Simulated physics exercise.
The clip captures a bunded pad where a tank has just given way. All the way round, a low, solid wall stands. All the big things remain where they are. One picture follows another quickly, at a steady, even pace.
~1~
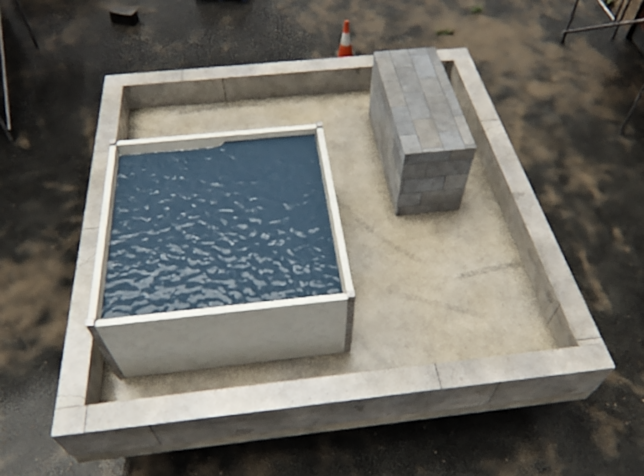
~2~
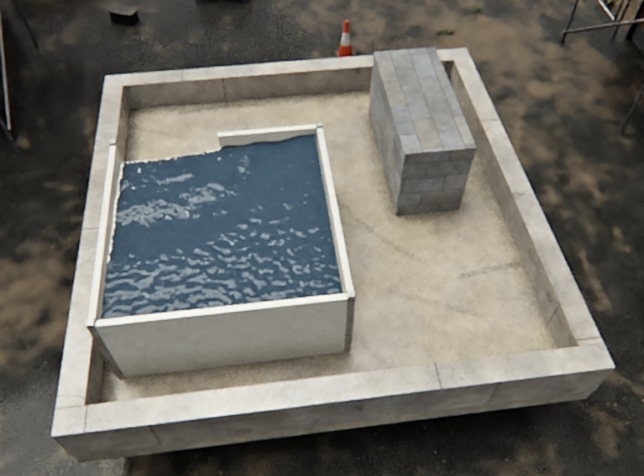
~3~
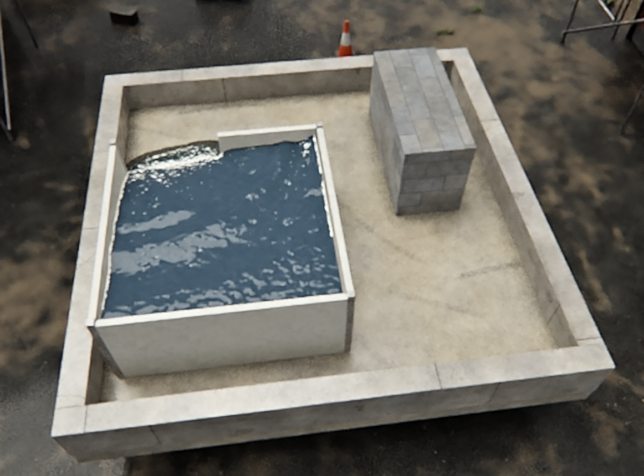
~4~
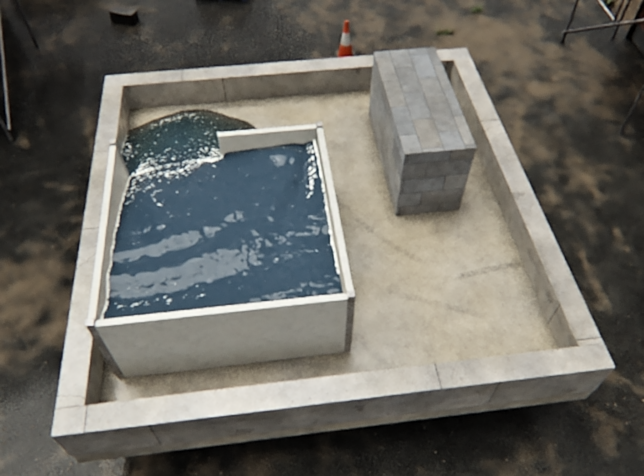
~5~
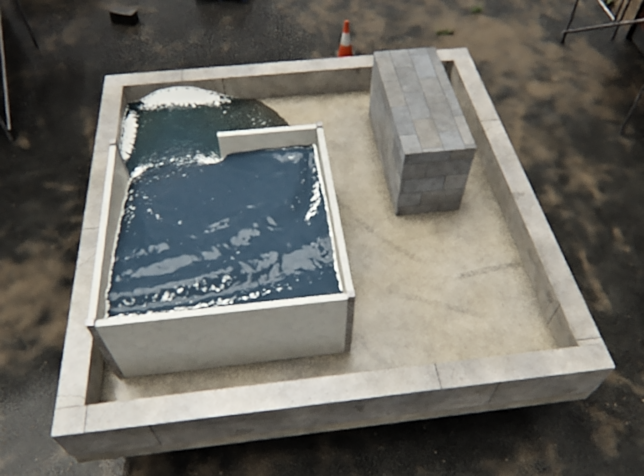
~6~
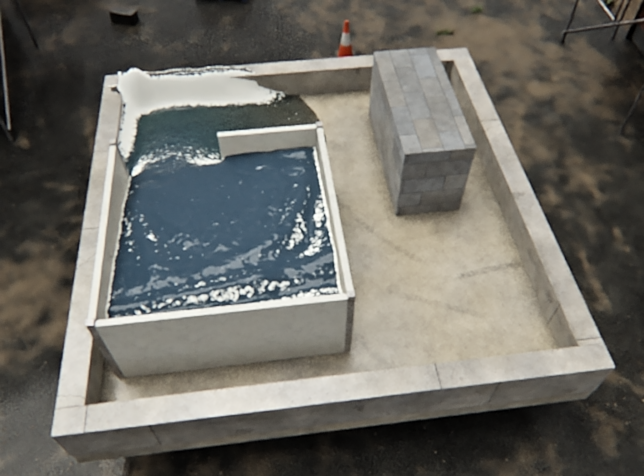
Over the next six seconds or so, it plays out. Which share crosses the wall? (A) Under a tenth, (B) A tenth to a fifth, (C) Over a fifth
A tenth to a fifth.
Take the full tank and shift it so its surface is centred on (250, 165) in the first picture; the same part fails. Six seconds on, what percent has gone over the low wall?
Near 14 in a hundred.
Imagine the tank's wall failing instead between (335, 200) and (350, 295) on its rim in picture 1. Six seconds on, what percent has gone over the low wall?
Roughly 10 %.
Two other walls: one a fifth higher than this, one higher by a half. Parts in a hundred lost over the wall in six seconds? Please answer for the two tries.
Well, you'd get 8 per cent in the first case and 4 per cent in the second.
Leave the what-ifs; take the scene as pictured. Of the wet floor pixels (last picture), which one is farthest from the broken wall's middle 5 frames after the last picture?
The front should reach about (412, 93).
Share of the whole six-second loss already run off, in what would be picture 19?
Working it through, I arrive at 80 per cent.
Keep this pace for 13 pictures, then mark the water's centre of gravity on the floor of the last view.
That puts it at around (248, 206).
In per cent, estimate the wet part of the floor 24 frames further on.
Around 95 percent.
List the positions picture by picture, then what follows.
The first frame shows the tank at (221, 217) is whole and still.
In the second frame, the front is at a hidden place, out from the gap on the tank's far side.
In the third frame, the front is at a hidden place, out from the gap on the tank's far side.
In the fourth frame, the front is at (195, 113), out from the gap on the tank's far side.
In the fifth frame, water pours out on the tank's far side and has run to (245, 101).
In the sixth frame, the front is at (293, 97), out from the gap on the tank's far side.
A moment on, water covers 30 % of the floor; the low wall has let 0 % over.
Next, water covers 35 % of the floor; the low wall has let 2 % over.
Then, water covers 50 % of the floor; the low wall has let 10 % over.
Later, water covers 75 % of the floor; the low wall has let 12 % over.
In the end, water covers 75 % of the floor; the low wall has let 12 % over.
